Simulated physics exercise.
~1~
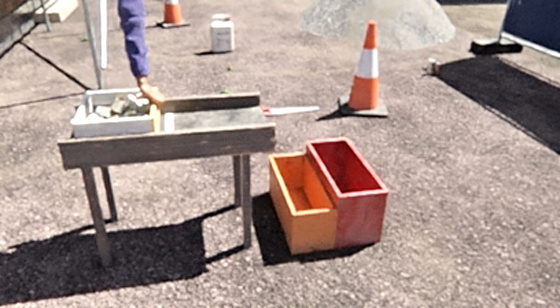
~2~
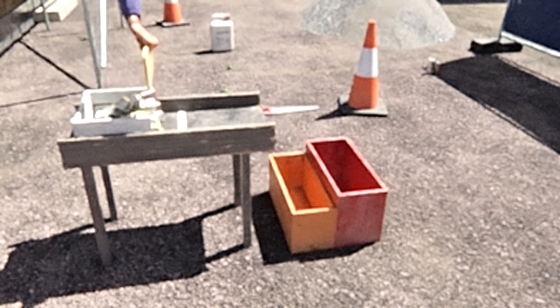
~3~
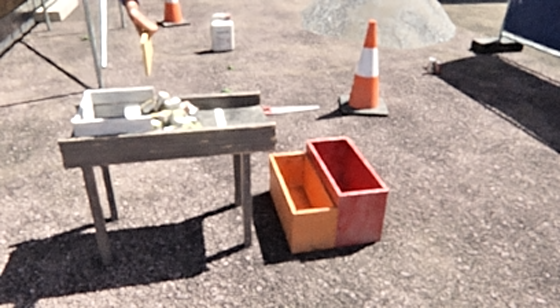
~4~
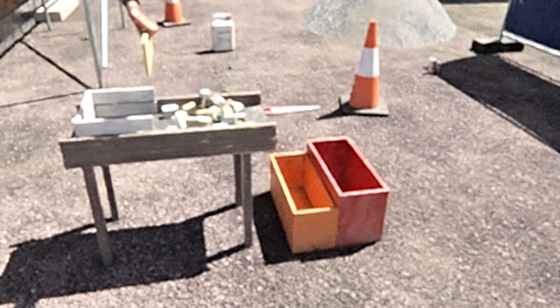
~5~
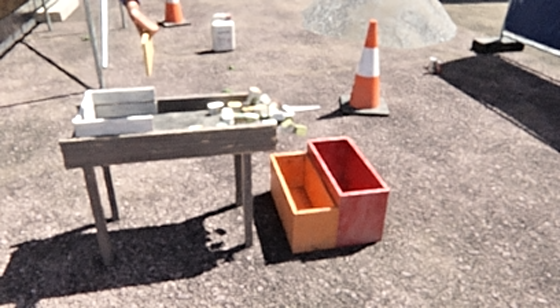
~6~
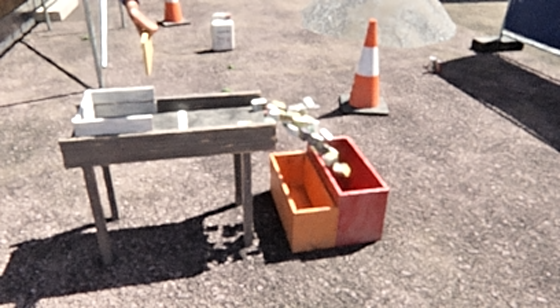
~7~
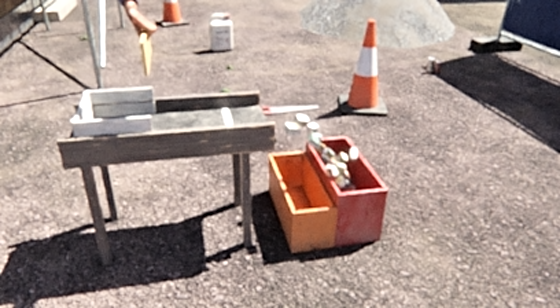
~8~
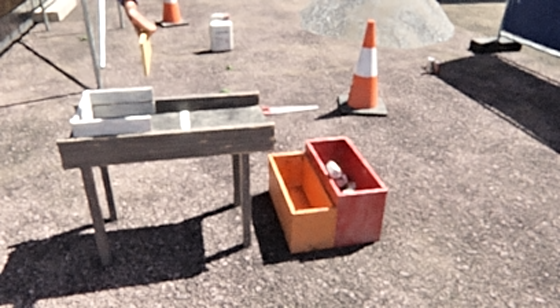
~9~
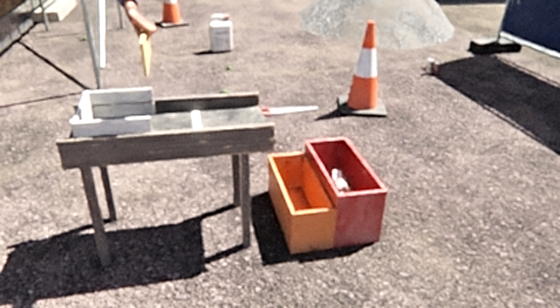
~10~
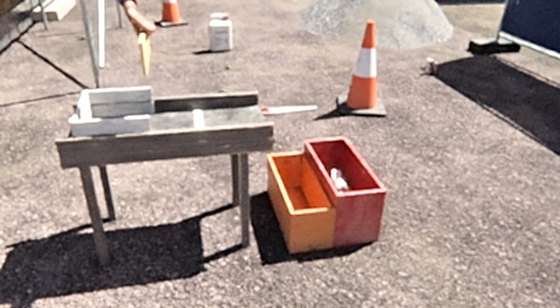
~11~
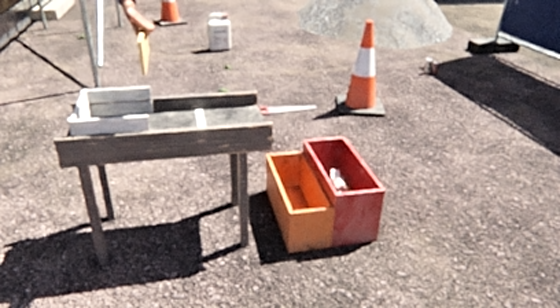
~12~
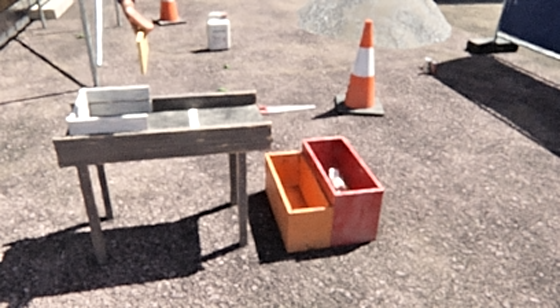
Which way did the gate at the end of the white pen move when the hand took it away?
It moved upward, and the hand then kept holding it above the pen.
A gate was lifted by a hand from the end of a white pen, and the small pale blocks inside rode right along a belt, spilled off its end and dropped into the red tote, leaving the nearer orange one empty.
